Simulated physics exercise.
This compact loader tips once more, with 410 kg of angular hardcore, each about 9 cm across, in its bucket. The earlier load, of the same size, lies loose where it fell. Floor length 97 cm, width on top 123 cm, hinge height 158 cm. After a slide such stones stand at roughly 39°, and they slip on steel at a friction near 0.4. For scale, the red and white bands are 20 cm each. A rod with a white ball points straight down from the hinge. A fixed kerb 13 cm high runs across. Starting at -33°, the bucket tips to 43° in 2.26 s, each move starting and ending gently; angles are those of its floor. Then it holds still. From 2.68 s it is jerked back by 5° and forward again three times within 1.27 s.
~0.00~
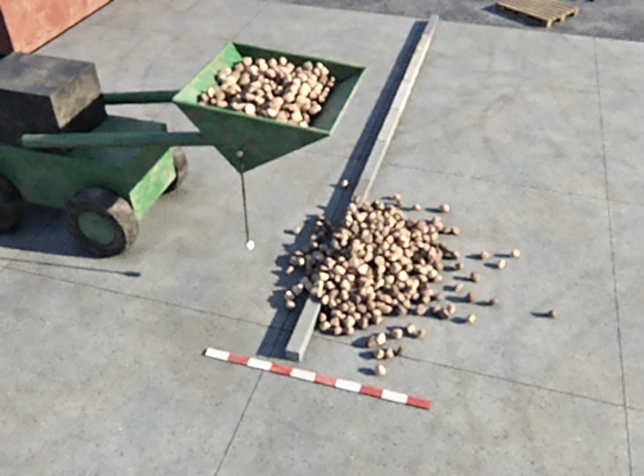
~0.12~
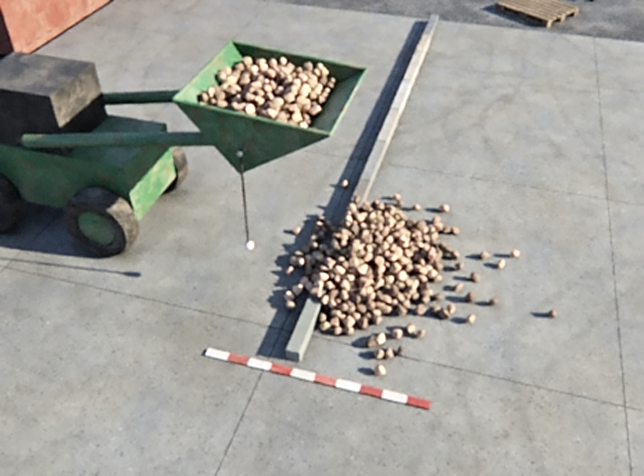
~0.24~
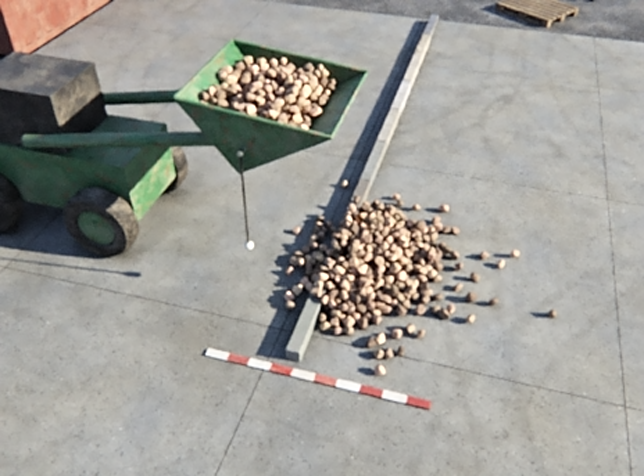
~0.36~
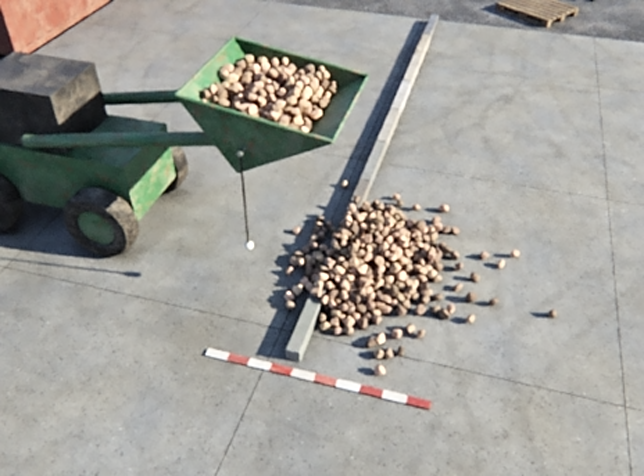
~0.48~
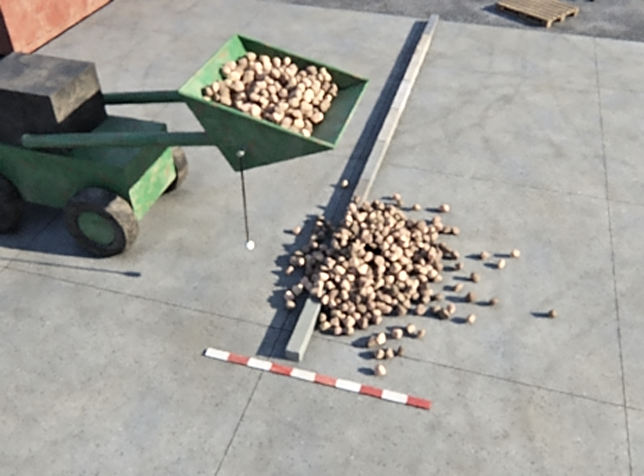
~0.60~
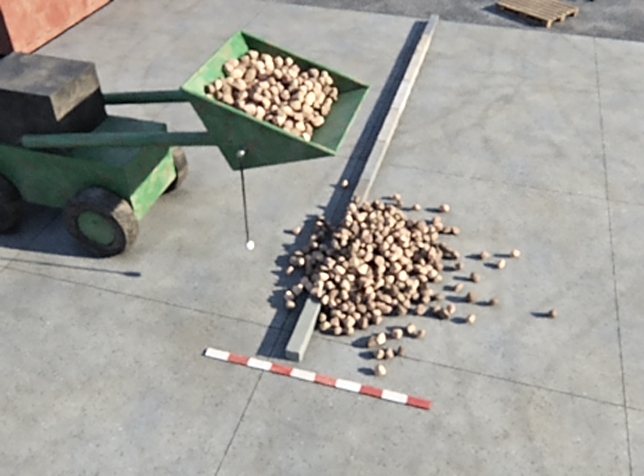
At first, a green loader on the left holds a raised bucket full of brownish stones beside a loose heap lying mostly over a long kerb, with the bucket almost still. Then the bucket slowly tilts a little, its right-hand lip lowering as the stones shift slightly inside, while the heap stays unchanged.
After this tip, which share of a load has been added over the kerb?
Close to 79 parts in a hundred.
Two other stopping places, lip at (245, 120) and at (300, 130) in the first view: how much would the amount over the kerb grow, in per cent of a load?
Near 0 per cent from the first place, 30 from the second.
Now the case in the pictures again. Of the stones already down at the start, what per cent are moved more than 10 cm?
About 10 per cent.
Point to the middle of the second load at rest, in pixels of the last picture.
Their middle is at about (367, 248).
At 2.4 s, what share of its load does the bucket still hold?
About 20 per cent.
After 1.7 s the floor is at 31°; in per cent of one load, 98 in the bucket, 13 on this side of the kerb, 88 over the kerb; the foremost stones are at (495, 284).
After 2.4 s the floor is at 43°; in per cent of one load, 21 in the bucket, 40 on this side of the kerb, 139 over the kerb; the foremost stones are at (495, 284).
After 4.4 s the floor is at 43°; in per cent of one load, 0 in the bucket, 33 on this side of the kerb, 167 over the kerb; the foremost stones are at (508, 285).
After 7.3 s the floor is at 43°; in per cent of one load, 0 in the bucket, 33 on this side of the kerb, 167 over the kerb; the foremost stones are at (508, 285). Net gain over the kerb, 79.
